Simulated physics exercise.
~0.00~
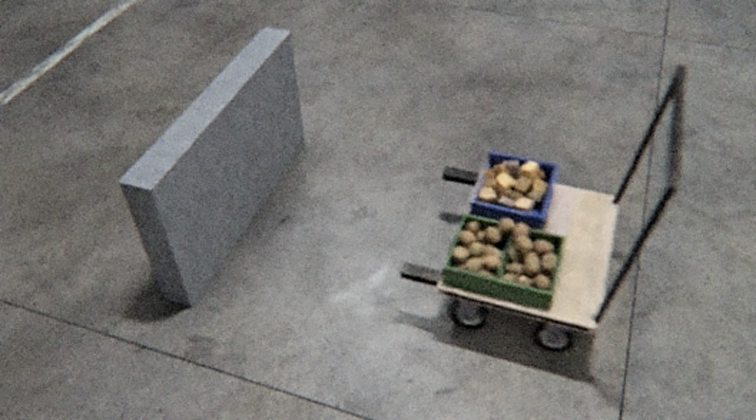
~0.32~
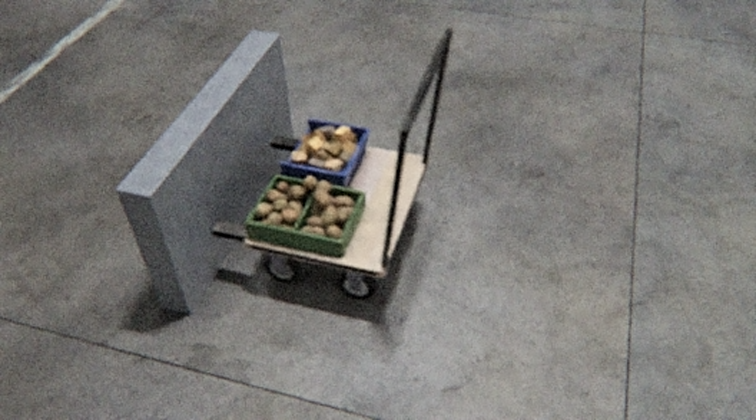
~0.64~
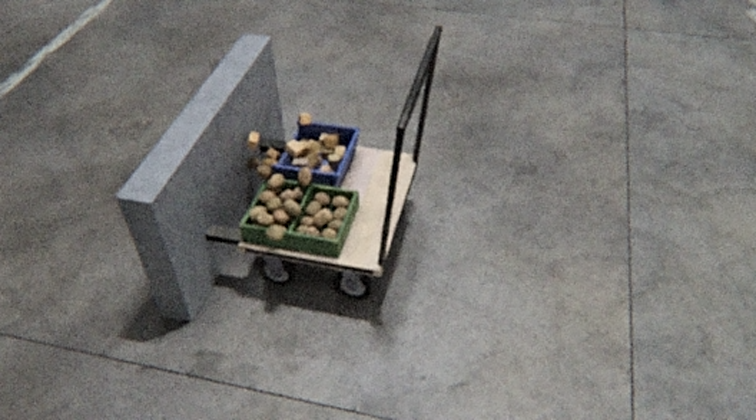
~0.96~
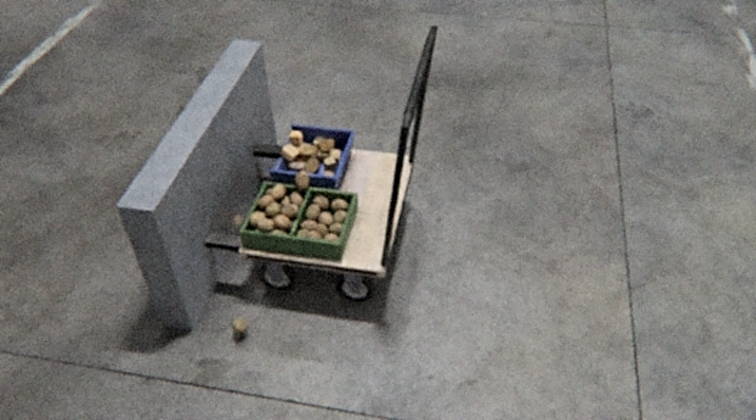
A flat trolley with a tall black handle rolls left across a grey concrete floor, carrying a green basket of round brown lumps and a blue basket of wooden offcuts. It heads for a thick grey wall standing on its own and stops short, with its dark front buffers against it. The loads lurch forward, and several pieces fly up from the baskets towards the wall. The trolley stays level and still. At the end both baskets remain in place, still holding most of their loads, while one small lump lies on the floor near the wall's base.
